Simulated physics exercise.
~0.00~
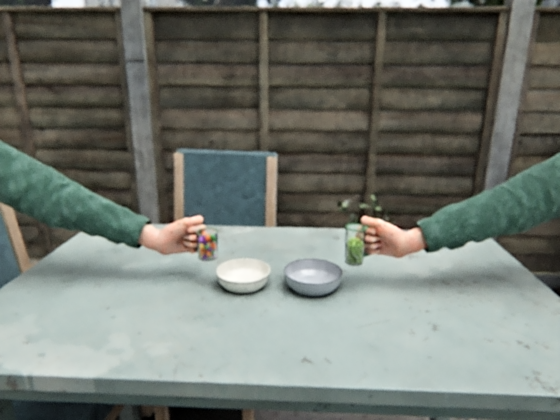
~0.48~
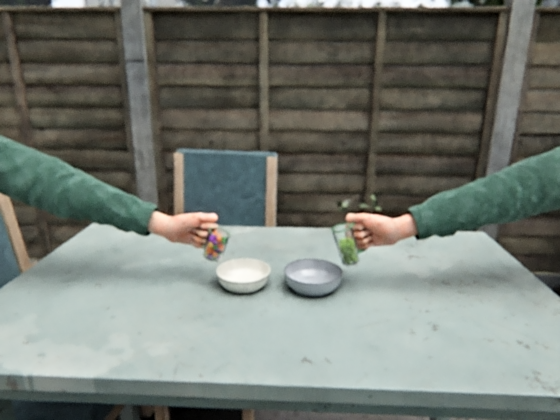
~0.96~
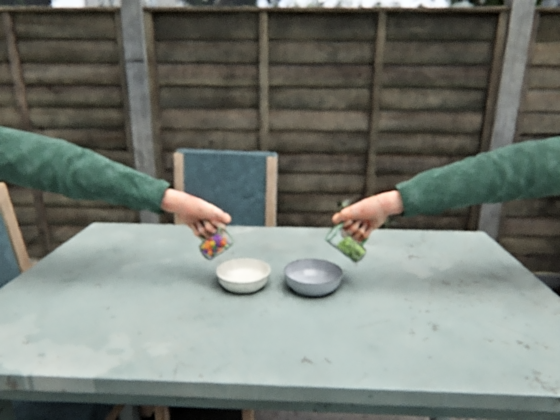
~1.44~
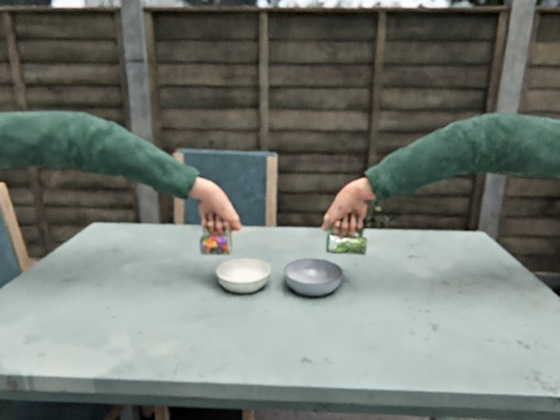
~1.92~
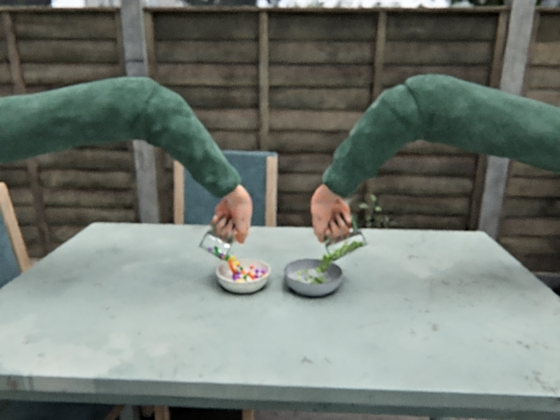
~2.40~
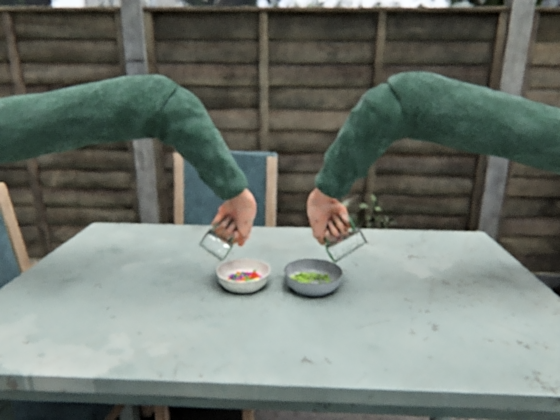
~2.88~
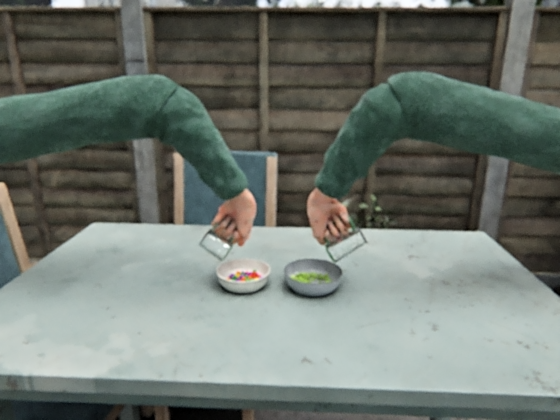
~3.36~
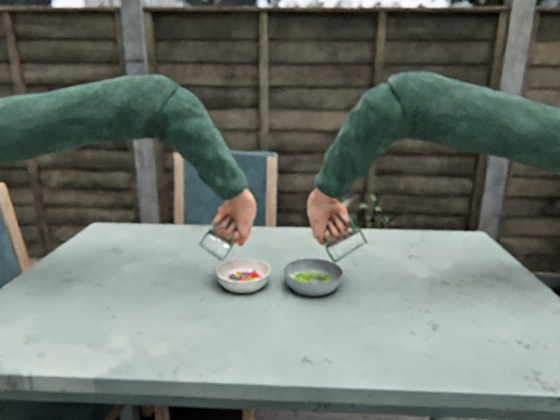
Two hands in green sleeves reach in from the left and right over a pale grey-green outdoor table, seen from across it, with a wooden fence and a blue-backed chair behind. The left hand holds a clear cup of multicoloured pieces near a cream dish, and the right holds a clear cup of green pieces near a grey dish. Both hands move inward and tip their cups steadily onto their sides, the contents still inside. As they tilt further, the pieces spill into the dishes. Finally the emptied cups stay tipped above, with everything resting in the two dishes.
